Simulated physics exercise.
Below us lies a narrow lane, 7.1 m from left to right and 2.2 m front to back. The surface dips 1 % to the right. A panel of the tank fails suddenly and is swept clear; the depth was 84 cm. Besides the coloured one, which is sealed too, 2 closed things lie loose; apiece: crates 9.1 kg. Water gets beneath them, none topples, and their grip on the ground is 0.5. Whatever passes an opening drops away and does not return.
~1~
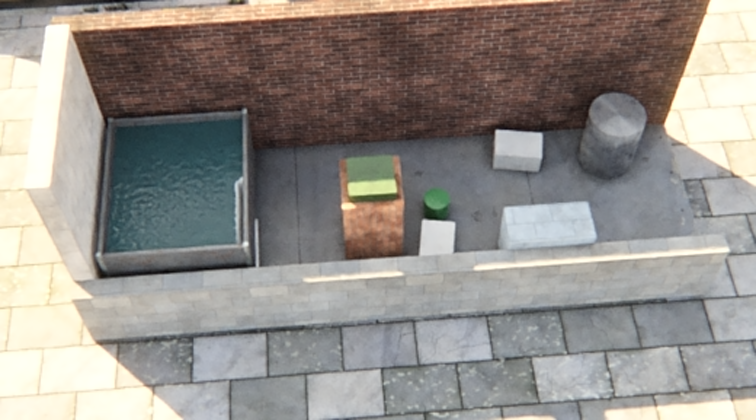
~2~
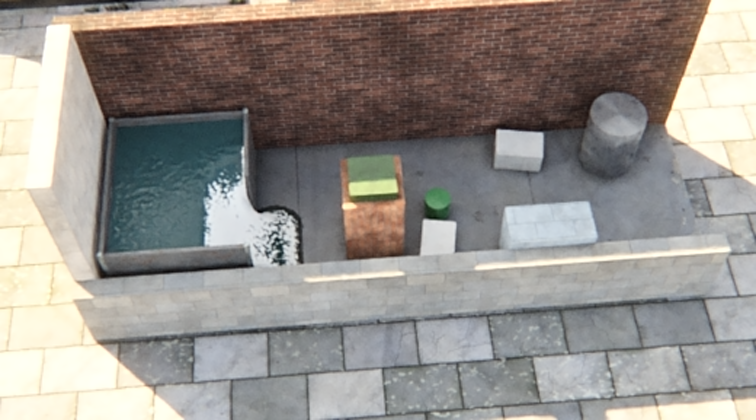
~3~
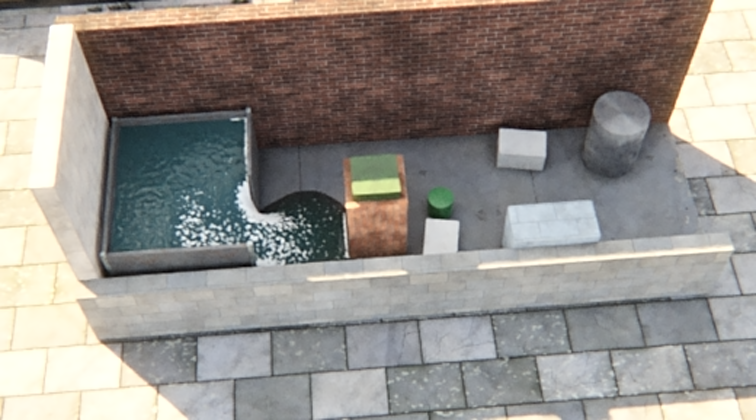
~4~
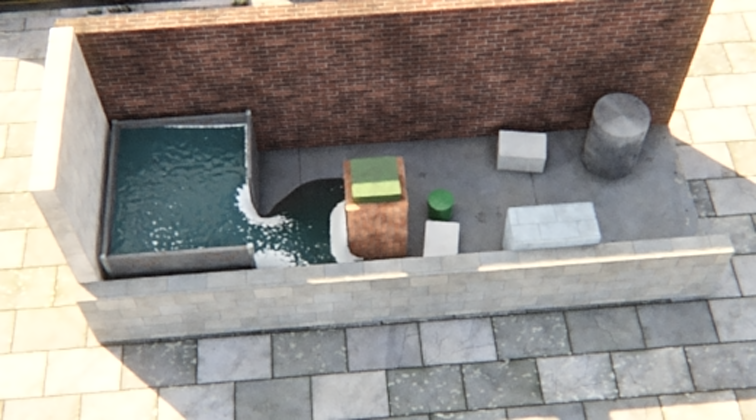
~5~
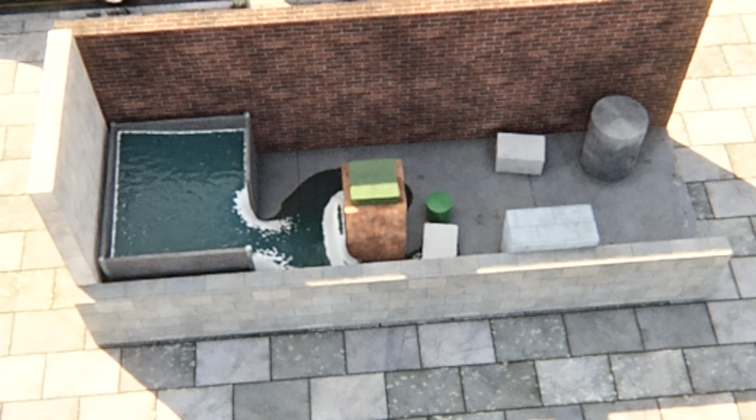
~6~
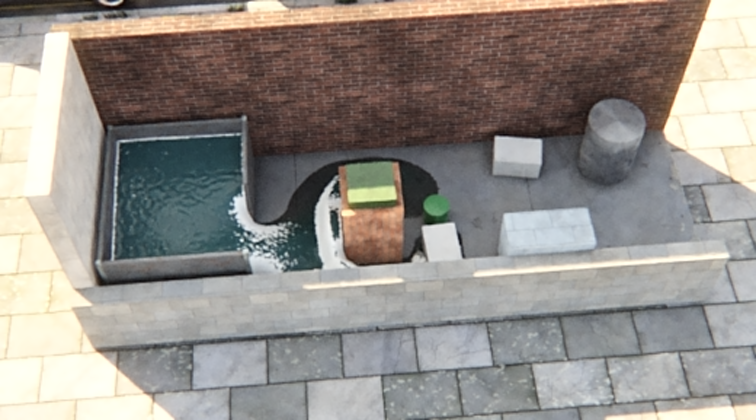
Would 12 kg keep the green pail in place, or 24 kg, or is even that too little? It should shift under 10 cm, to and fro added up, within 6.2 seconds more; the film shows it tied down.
Verdict: Only the larger load is enough.
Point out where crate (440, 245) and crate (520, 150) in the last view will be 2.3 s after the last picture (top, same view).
Around (579, 202) and (558, 132).
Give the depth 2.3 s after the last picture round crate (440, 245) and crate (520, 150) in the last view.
Roughly 7 and 29 cm.
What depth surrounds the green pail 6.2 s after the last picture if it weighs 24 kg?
Roughly 12 cm.
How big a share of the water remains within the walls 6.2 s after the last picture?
Some 76 per cent remains.
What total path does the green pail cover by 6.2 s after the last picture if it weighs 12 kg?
Some 80 cm in all.
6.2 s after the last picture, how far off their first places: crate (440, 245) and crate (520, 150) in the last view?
In that order: Gone out, 140 cm.
Then, 0.6 s after the last picture the green pail would be 0 cm from its start with 12 kg and 0 cm from its start with 24 kg; 3 cm of water round it then.
Then, 2.3 s after the last picture the green pail would be 0 cm from its start with 12 kg and 0 cm from its start with 24 kg; 7 cm of water round it then.
Then, 4.2 s after the last picture the green pail would be 25 cm from its start with 12 kg and 0 cm from its start with 24 kg; 12 cm of water round it then.
Then, 6.2 s after the last picture the green pail would be 48 cm from its start with 12 kg and 0 cm from its start with 24 kg; 12 cm of water round it then.
